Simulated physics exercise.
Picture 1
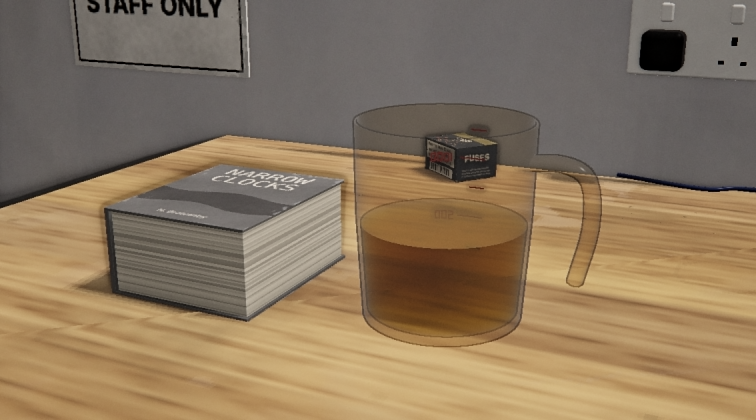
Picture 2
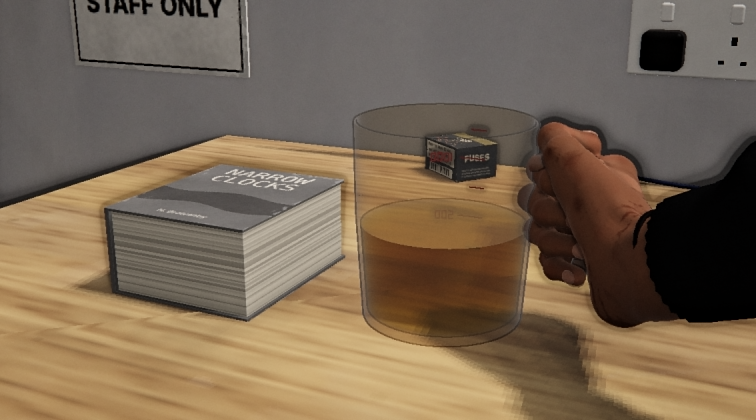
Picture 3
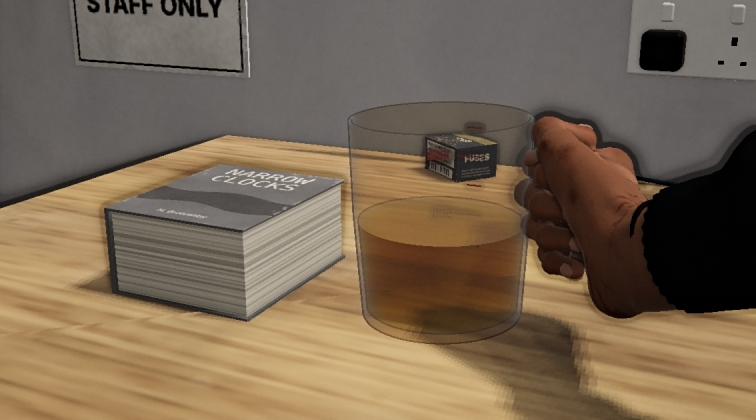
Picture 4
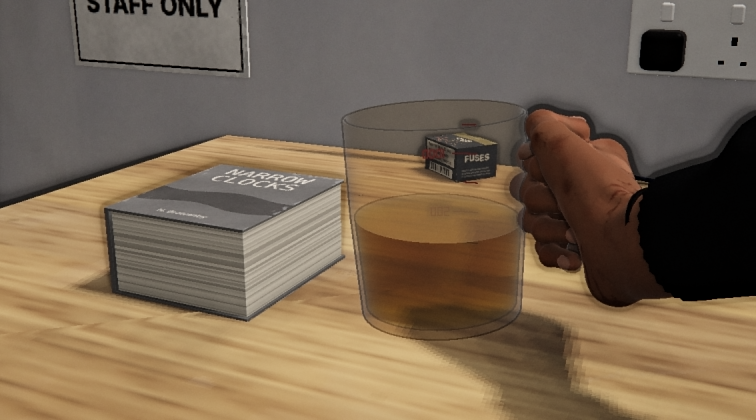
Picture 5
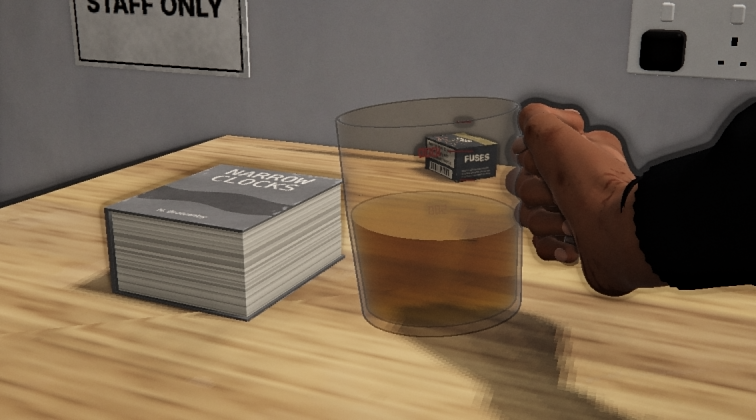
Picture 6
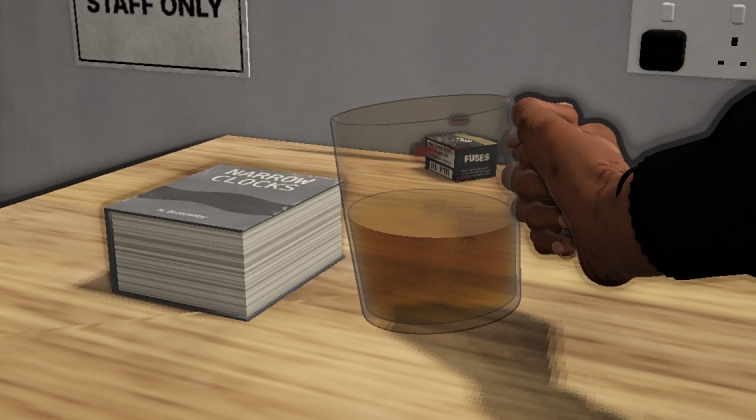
To begin with, a clear jug about half full of apple juice stands upright on a wooden table, beside a thick book on its left. A hand then takes hold of the handle from the right, and the jug gradually leans a little left, towards the book, as the juice shifts inside.
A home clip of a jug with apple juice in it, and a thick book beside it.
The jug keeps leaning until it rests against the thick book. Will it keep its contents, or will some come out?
It contains it.
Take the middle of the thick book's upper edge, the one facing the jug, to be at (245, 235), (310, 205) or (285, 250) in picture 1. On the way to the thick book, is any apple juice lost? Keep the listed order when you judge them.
In order: Sloshes out; survives; sloshes out.
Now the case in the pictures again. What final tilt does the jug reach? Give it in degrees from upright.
Lean at rest: Roughly 40° from vertical.
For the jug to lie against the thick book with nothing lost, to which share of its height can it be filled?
About 65 per cent.
Shortly, the jug leans by about 20°; none is lost.
Then, the jug leans by about 35°; none is lost.
At the finish, the jug leans by about 40°, against the thick book; none is lost.
